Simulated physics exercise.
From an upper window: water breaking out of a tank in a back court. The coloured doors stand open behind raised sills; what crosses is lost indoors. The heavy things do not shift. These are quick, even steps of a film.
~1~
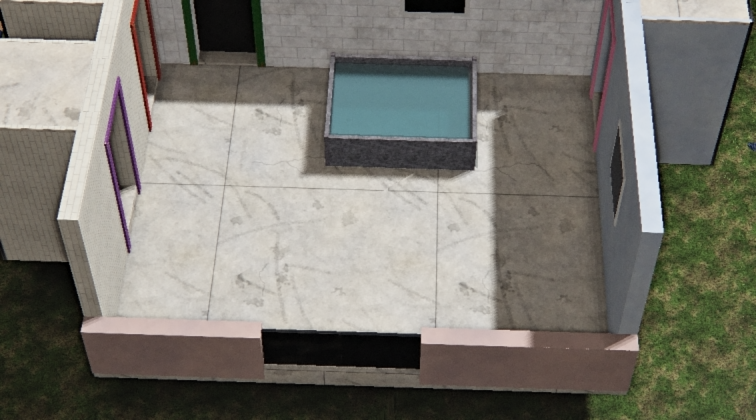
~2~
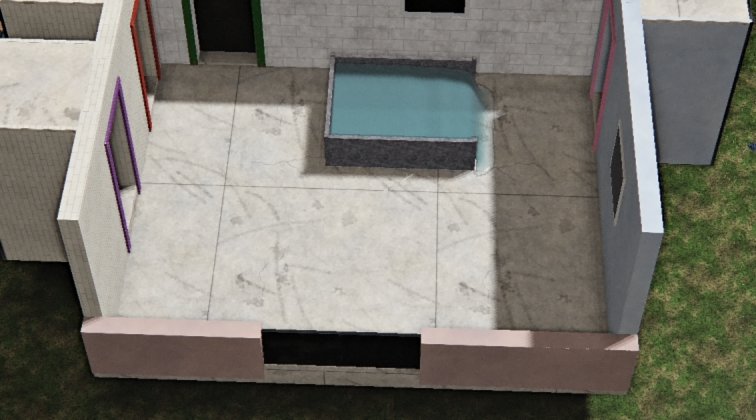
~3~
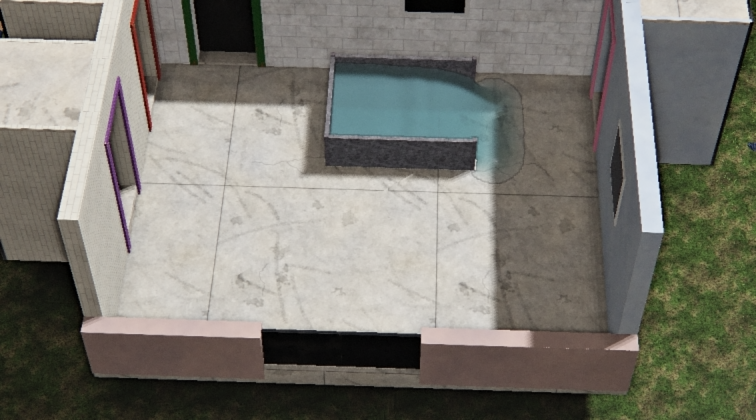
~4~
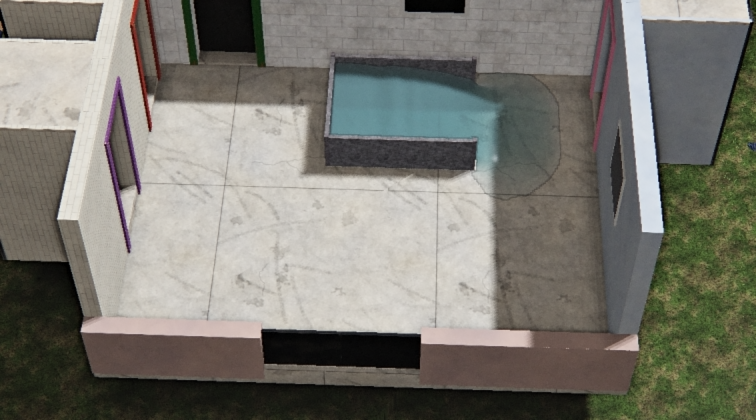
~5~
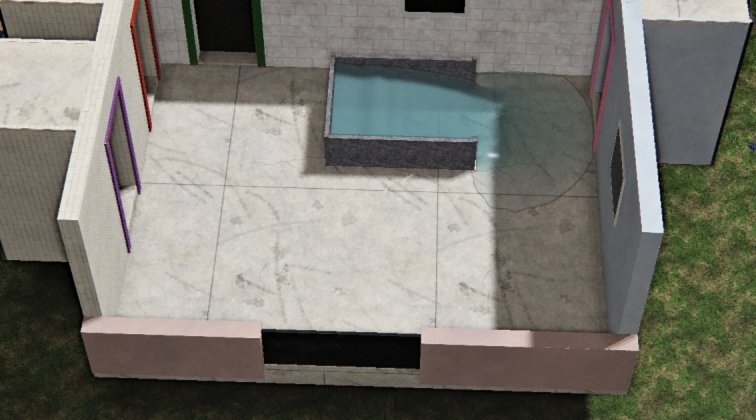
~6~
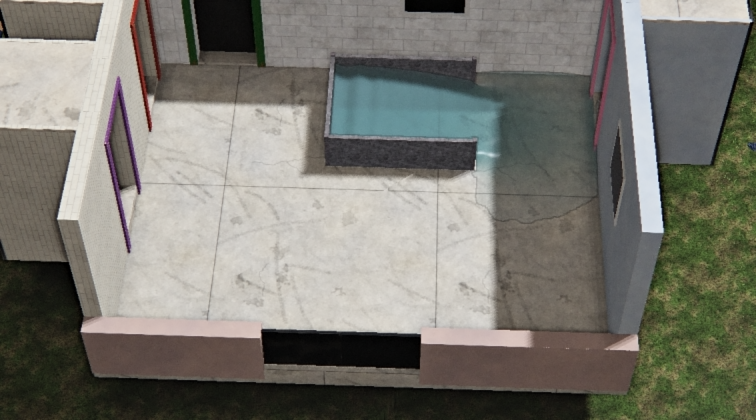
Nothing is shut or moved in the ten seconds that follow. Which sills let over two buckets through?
The green door stays under that; the pink door takes more than that; the red door stays under that; the purple door stays under that.
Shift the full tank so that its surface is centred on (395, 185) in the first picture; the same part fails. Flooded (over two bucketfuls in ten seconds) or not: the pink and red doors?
In short: Pink door lets less in; red door takes less.
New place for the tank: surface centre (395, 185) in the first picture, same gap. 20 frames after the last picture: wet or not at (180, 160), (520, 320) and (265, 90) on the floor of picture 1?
In that order: Dry, under water, dry.
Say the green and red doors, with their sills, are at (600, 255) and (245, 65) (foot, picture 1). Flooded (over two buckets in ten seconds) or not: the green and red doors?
My reading: Green door is over, red door takes less.
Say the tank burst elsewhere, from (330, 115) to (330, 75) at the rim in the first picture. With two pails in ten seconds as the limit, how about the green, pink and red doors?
In short: Green door lets more in; pink door holds; red door passes that mark.
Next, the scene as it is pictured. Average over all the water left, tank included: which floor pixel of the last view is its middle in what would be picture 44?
I would point to (435, 213).
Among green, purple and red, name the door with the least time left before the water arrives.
It is the one in green.
A moment on, water covers 15 % of the floor; the green door not reached, the pink door over two buckets in, the red door not reached, the purple door not reached.
Next, water covers 20 % of the floor; the green door not reached, the pink door far over two buckets in, the red door not reached, the purple door not reached.
Then, water covers 35 % of the floor; the green door not reached, the pink door far over two buckets in, the red door not reached, the purple door not reached.
Later, water covers 65 % of the floor; the green door wet at the sill, nothing in, the pink door far over two buckets in, the red door wet at the sill, nothing in, the purple door not reached.
In the end, water covers 95 % of the floor; the green door wet at the sill, nothing in, the pink door far over two buckets in, the red door wet at the sill, nothing in, the purple door wet at the sill, nothing in.
